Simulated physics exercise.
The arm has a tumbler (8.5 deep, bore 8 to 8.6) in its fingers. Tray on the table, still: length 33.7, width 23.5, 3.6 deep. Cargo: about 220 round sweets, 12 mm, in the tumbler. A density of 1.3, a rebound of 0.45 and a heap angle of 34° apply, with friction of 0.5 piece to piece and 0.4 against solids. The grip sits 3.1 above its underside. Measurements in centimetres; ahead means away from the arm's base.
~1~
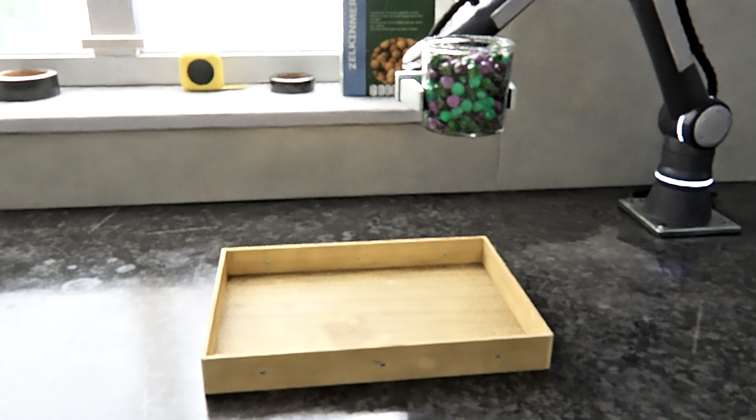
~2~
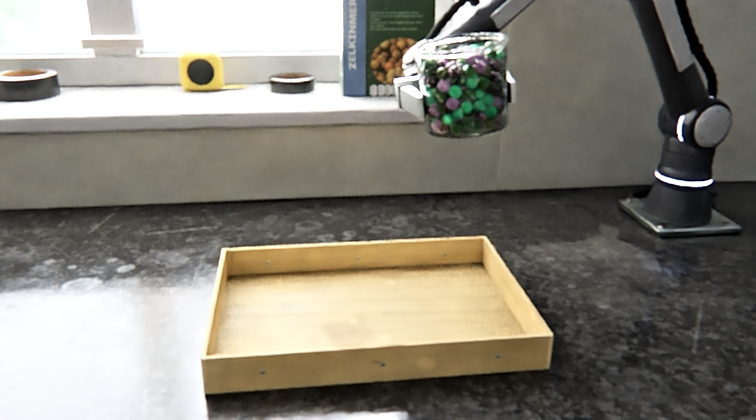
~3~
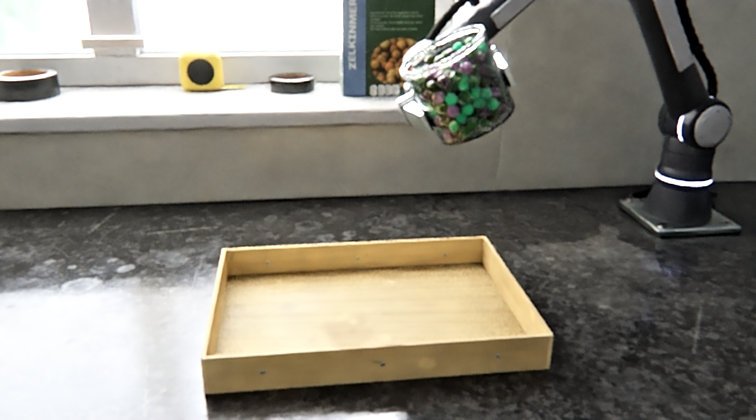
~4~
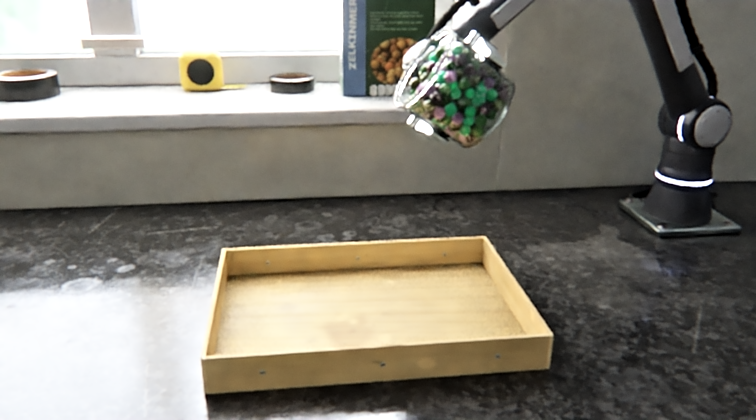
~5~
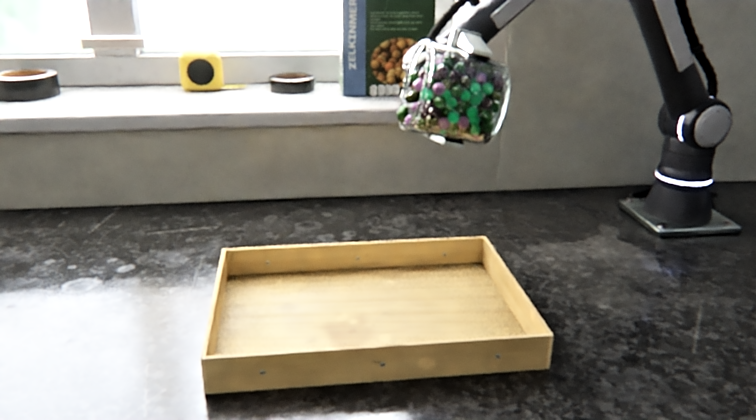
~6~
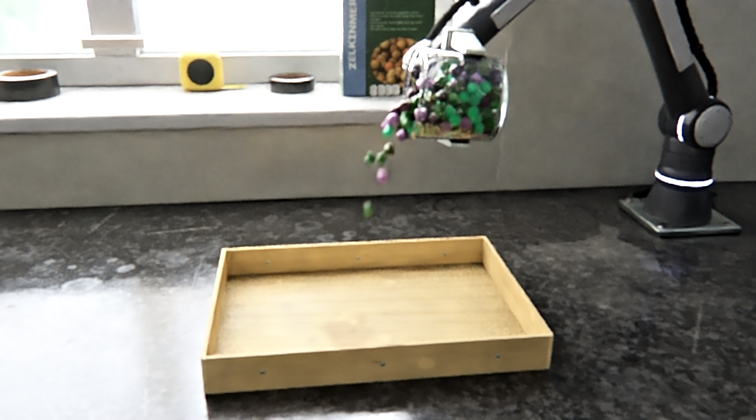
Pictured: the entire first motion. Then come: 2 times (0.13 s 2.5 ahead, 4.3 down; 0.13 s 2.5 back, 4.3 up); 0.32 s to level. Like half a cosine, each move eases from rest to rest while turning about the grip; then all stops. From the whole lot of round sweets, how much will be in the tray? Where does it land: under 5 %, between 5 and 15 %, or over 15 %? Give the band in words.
It falls in the band over 15 %.
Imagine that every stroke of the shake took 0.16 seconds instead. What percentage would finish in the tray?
In that case around 35 per cent.
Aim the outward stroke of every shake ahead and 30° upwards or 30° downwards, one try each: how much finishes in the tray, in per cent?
Try one gives about 95 in a hundred, try two about 65 in a hundred.
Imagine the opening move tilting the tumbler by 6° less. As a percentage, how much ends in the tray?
Estimate: Close to 30 in a hundred.
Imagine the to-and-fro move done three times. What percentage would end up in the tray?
Roughly 50 percent.
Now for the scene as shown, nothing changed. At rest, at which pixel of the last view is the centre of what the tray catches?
Around (306, 311) in the last view.
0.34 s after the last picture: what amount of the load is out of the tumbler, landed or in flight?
About 25 per cent.
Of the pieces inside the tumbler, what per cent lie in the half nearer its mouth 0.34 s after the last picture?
Around 40 percent.
Then, 0.34 s later, tilted 84° forward, highest piece 26 above the table; 167 in the tumbler, 32 in the tray, 24 in flight or on a rim.
Then, 0.67 s later, tilted 45° forward, highest piece 28 above the table; 131 in the tumbler, 83 in the tray, 9 in flight or on a rim.
Then, 1.04 s later, level, highest piece 29 above the table; 131 in the tumbler, 92 in the tray.
Then, 2.09 s later, level, highest piece 29 above the table; 131 in the tumbler, 92 in the tray.
At rest, 131 in the tumbler, 92 in the tray. That is 41 % in the tray.
